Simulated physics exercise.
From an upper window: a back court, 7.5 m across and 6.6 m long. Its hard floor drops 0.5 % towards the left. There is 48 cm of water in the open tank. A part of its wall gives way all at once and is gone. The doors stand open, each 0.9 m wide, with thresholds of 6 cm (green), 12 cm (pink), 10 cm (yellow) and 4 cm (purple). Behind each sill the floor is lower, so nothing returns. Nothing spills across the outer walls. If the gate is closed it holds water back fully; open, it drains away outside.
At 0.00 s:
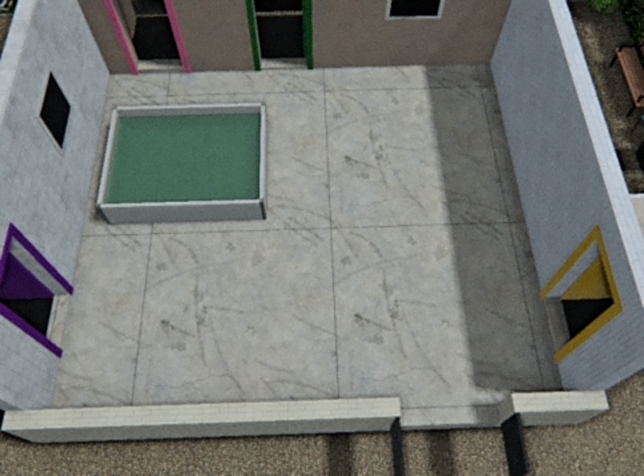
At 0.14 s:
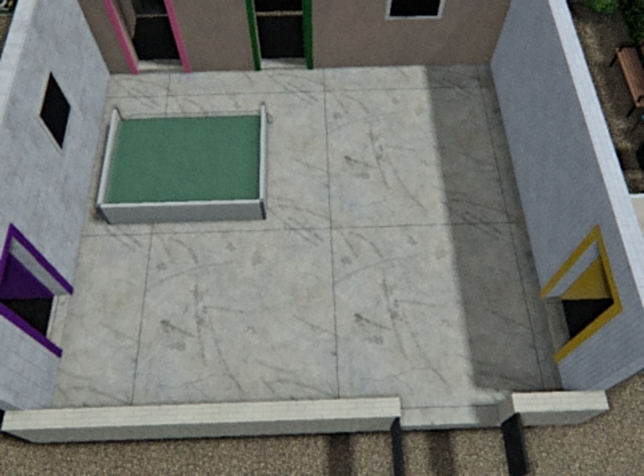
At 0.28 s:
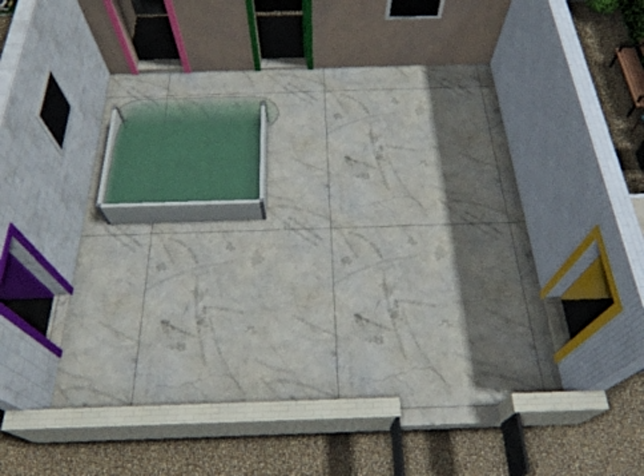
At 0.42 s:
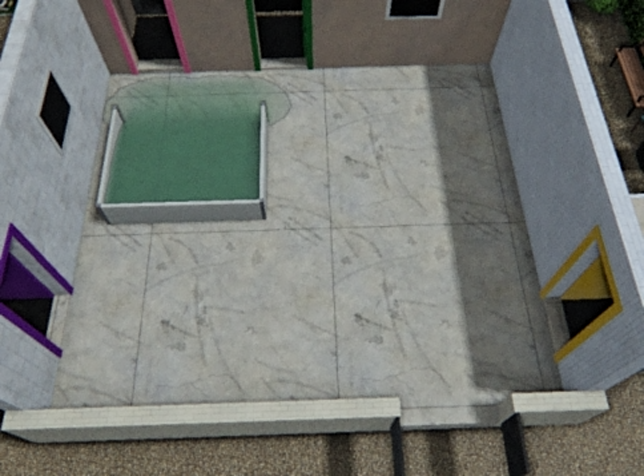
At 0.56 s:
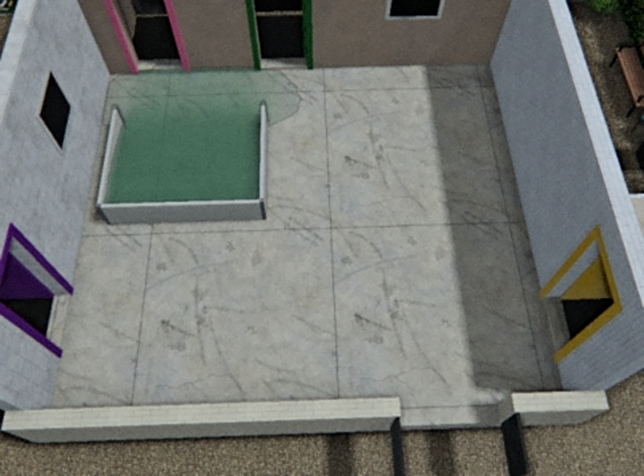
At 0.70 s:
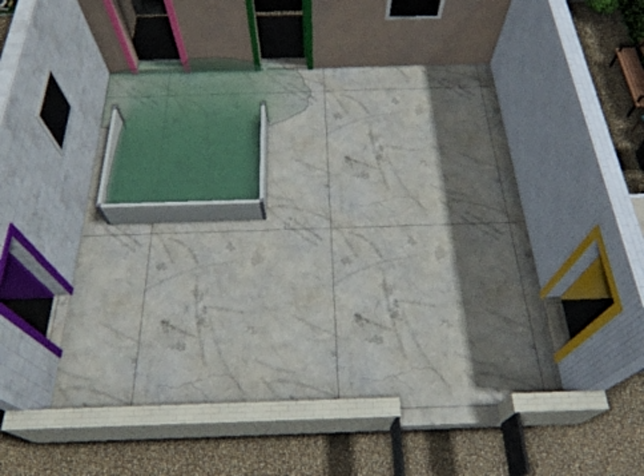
A tank's far wall disappears, and green water spreads across the pale courtyard floor behind it.
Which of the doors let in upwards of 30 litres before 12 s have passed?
The water let in: At the green door it passes the limit; at the pink door it exceeds the limit; at the yellow door it keeps below the limit; at the purple door it stays under the limit.
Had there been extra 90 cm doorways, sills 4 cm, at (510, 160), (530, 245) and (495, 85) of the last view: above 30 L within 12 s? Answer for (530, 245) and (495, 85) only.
In that order: Under, past it.
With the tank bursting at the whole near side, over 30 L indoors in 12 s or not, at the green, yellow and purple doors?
Then: Green below, yellow under, purple above.
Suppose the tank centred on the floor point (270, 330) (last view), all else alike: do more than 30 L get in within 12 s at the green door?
Against that limit: Green above.
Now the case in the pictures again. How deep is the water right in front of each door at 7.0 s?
In cm: Green 7, pink 7, yellow 2, purple 2.
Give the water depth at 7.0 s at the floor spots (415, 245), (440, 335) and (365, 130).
In that order: 2, 1 and 3 cm.
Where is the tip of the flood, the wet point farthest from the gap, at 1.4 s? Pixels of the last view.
At about (350, 71).
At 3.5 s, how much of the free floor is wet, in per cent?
Some 35 per cent of it.
After 1.4 s water covers 10 % of the floor and is deepest (36 cm) near (202, 83); green door 18 cm at the sill, 21 L in, pink door 34 cm at the sill, 72 L in, yellow door not reached, purple door not reached.
After 2.2 s water covers 15 % of the floor and is deepest (36 cm) near (110, 78); green door 17 cm at the sill, 71 L in, pink door 33 cm at the sill, 185 L in, yellow door not reached, purple door not reached.
After 3.5 s water covers 35 % of the floor and is deepest (22 cm) near (110, 78); green door 12 cm at the sill, 119 L in, pink door 21 cm at the sill, 291 L in, yellow door not reached, purple door 3 cm at the sill, 0 L in.
After 7.0 s water covers 65 % of the floor and is deepest (12 cm) near (170, 120); green door 7 cm at the sill, 144 L in, pink door 7 cm at the sill, 316 L in, yellow door 2 cm at the sill, 0 L in, purple door 2 cm at the sill, 0 L in.
After 12.0 s water covers 95 % of the floor and is deepest (7 cm) near (122, 122); green door 6 cm at the sill, 153 L in, pink door 7 cm at the sill, 317 L in, yellow door 2 cm at the sill, 0 L in, purple door 3 cm at the sill, 0 L in.
